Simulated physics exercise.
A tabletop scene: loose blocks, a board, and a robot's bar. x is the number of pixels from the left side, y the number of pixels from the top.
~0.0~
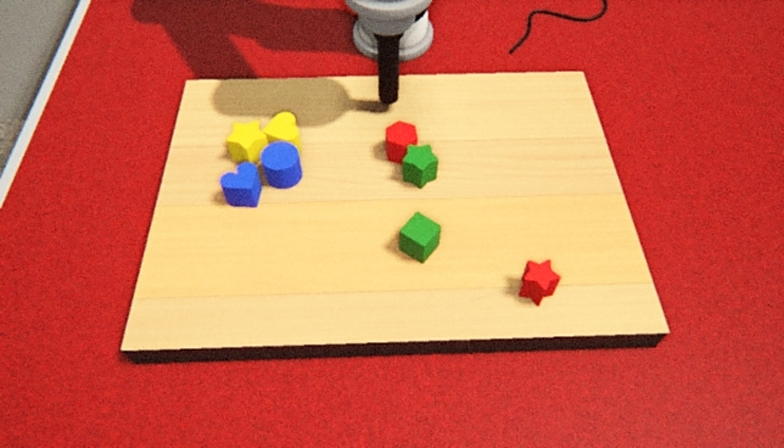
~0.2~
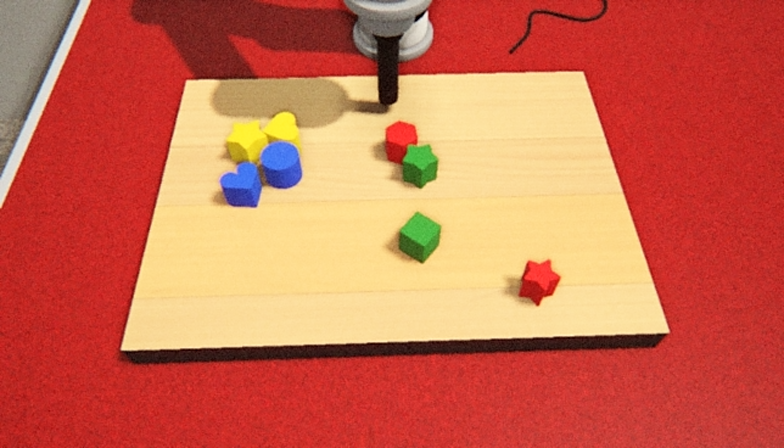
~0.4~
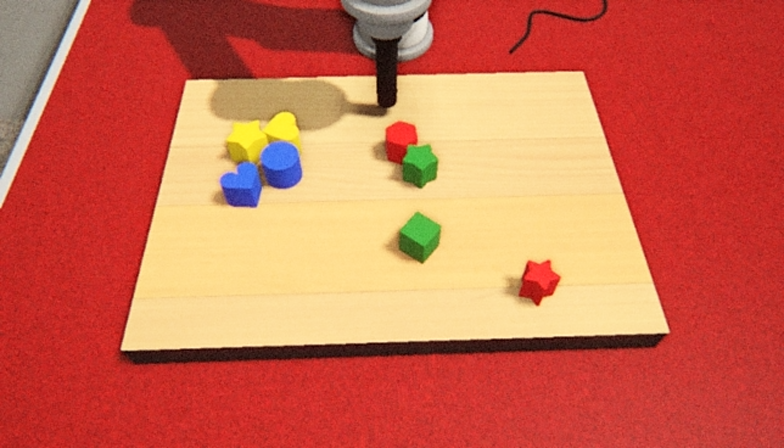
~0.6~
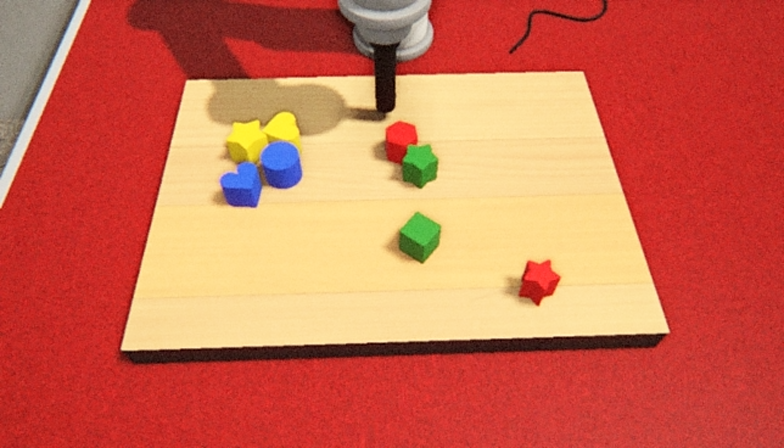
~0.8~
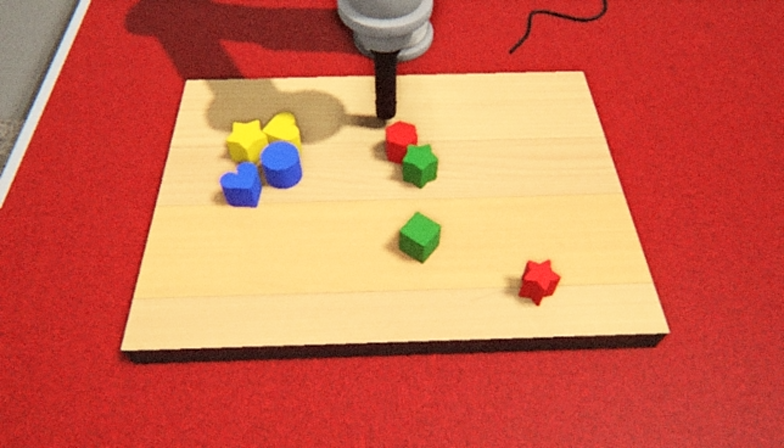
The clip opens on a wooden board over a red surface, with yellow, blue, red and green blocks scattered across it and a robot's dark bar near the top edge. The bar barely moves at first, then drifts slightly left and down toward the red hexagon, while every block stays still.
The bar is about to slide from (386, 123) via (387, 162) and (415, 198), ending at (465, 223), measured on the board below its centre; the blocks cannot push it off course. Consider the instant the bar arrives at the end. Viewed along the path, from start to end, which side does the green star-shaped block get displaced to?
Facing from start to end, it will go to the left.
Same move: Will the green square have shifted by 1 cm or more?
No.
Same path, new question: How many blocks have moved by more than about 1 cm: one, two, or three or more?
Two blocks move more than 1 cm.
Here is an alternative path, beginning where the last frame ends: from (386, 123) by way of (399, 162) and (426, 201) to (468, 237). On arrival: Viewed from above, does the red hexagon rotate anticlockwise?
I expect not.
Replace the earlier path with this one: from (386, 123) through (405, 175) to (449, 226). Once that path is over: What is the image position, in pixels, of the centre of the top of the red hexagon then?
Expect it around (453, 231).
On the path given first. One third of the way, bar (387, 153); red hexagon (407, 156), turned 15° anticlockwise; green star-shaped block (436, 170), turned 35° anticlockwise.
Two thirds of the way, bar (416, 189); red hexagon (439, 193), turned 20° anticlockwise; green star-shaped block (470, 187), turned 105° anticlockwise.
At the end, bar (467, 214); red hexagon (480, 226), turned 30° clockwise; green star-shaped block (492, 189), turned 170° anticlockwise; green square not moved.
